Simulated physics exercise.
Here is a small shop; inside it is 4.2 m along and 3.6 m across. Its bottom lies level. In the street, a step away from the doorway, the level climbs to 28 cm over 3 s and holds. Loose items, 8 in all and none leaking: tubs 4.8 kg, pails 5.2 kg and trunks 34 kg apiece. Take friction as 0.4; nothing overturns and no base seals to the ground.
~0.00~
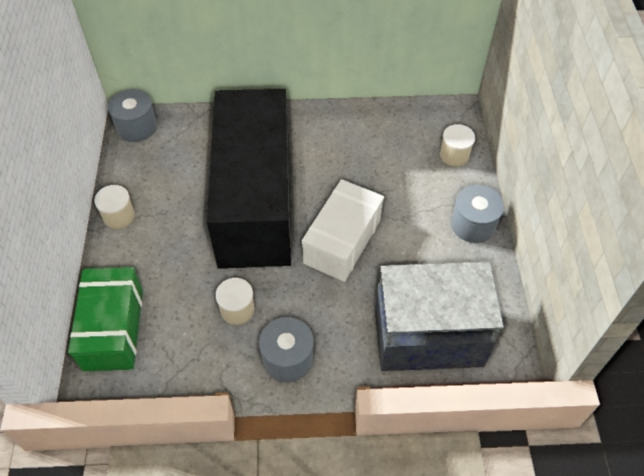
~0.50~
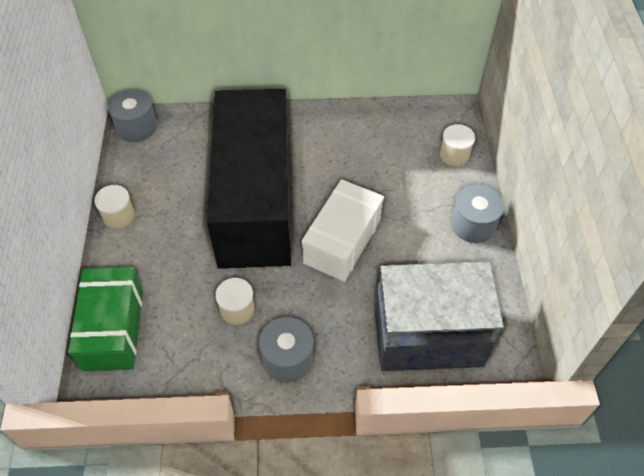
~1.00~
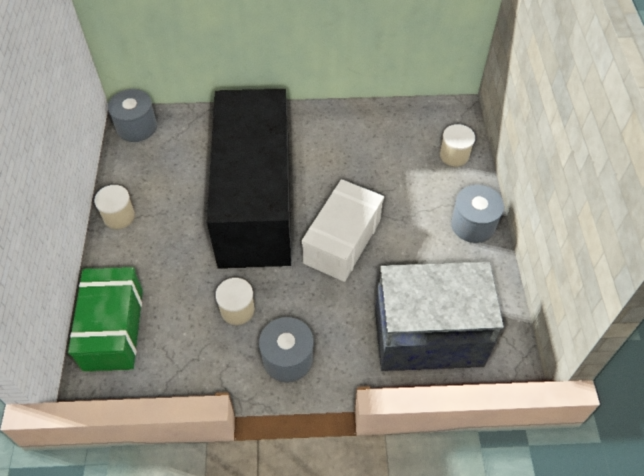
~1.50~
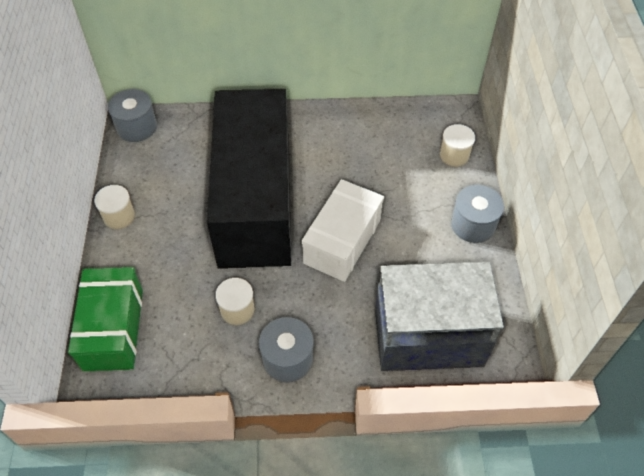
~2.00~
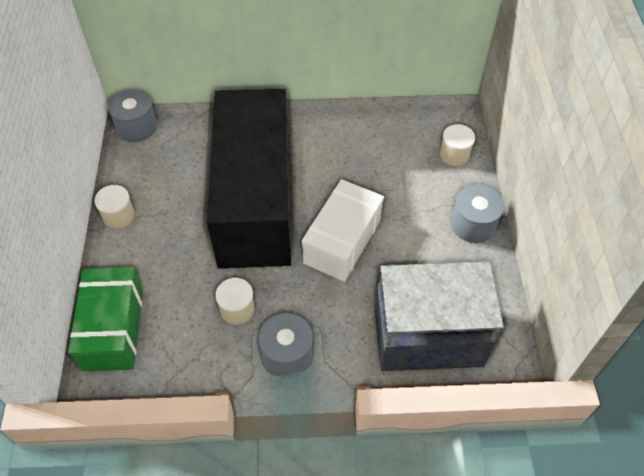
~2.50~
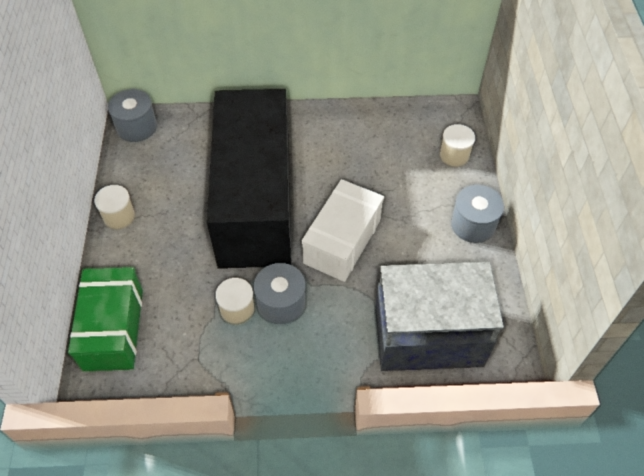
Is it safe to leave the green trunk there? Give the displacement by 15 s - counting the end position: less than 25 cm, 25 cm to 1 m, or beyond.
Green trunk moves a short way.
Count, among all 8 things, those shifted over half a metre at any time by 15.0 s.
That makes 8.
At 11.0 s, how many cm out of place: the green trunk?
Roughly 50 cm by then.
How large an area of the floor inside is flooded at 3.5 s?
Some 4.0 m2.
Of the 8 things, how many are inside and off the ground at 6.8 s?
At that moment 7.
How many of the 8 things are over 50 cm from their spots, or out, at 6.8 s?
5 of them.
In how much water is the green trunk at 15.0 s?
Roughly 19 cm.
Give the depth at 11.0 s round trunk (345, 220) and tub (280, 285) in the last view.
Roughly 17 and 10 cm.
After 3.5 s the green trunk is near (102, 308), 0.0 m from its start, aground; 1 afloat.
After 6.8 s the green trunk is near (100, 308), 0.0 m from its start, aground; 7 afloat.
After 11.0 s the green trunk is near (144, 345), 0.5 m from its start, afloat; 8 afloat.
After 15.0 s the green trunk is near (143, 360), 0.7 m from its start, afloat; 8 afloat.
